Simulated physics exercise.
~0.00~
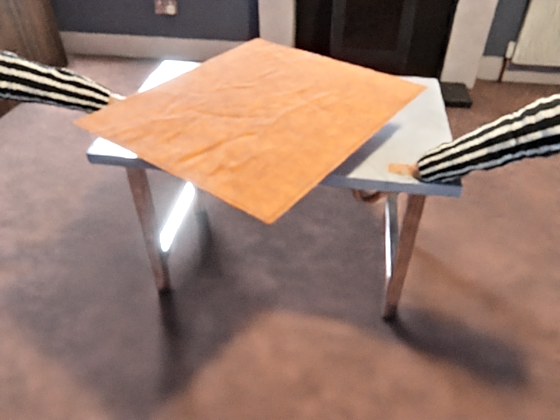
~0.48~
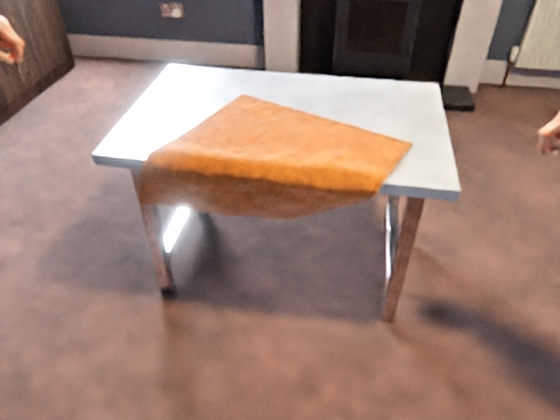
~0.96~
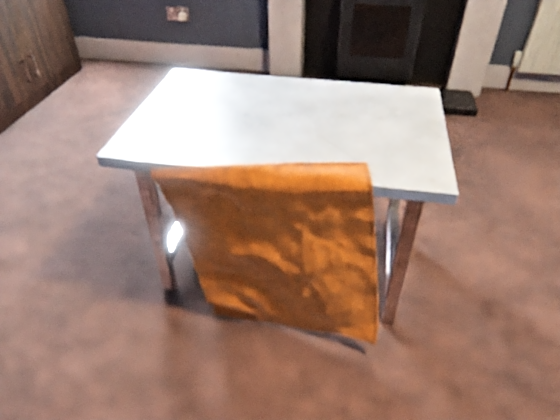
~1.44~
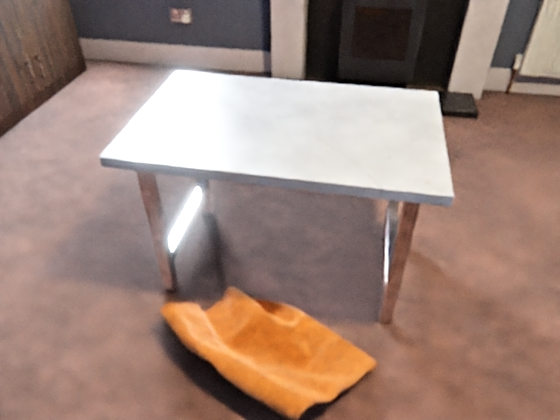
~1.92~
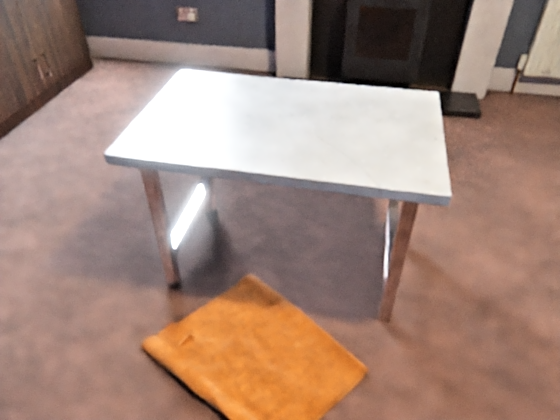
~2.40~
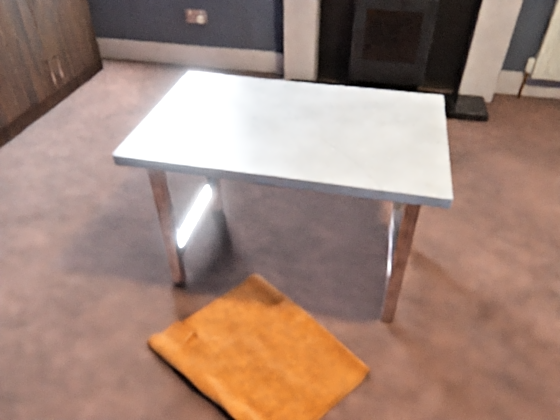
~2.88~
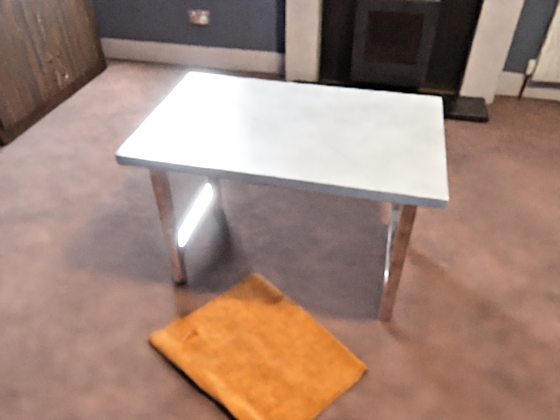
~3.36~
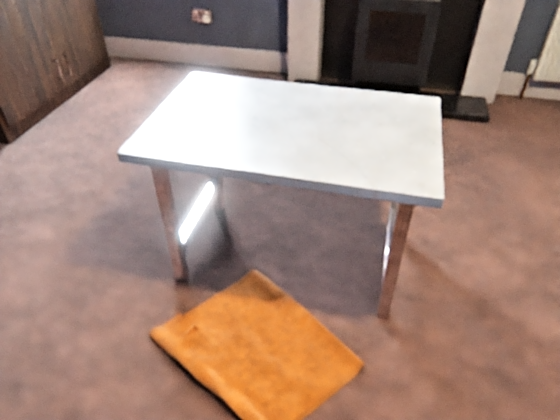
Two hands in striped sleeves releasing an orange cloth over a white table's front edge, the cloth sliding off onto the carpet.
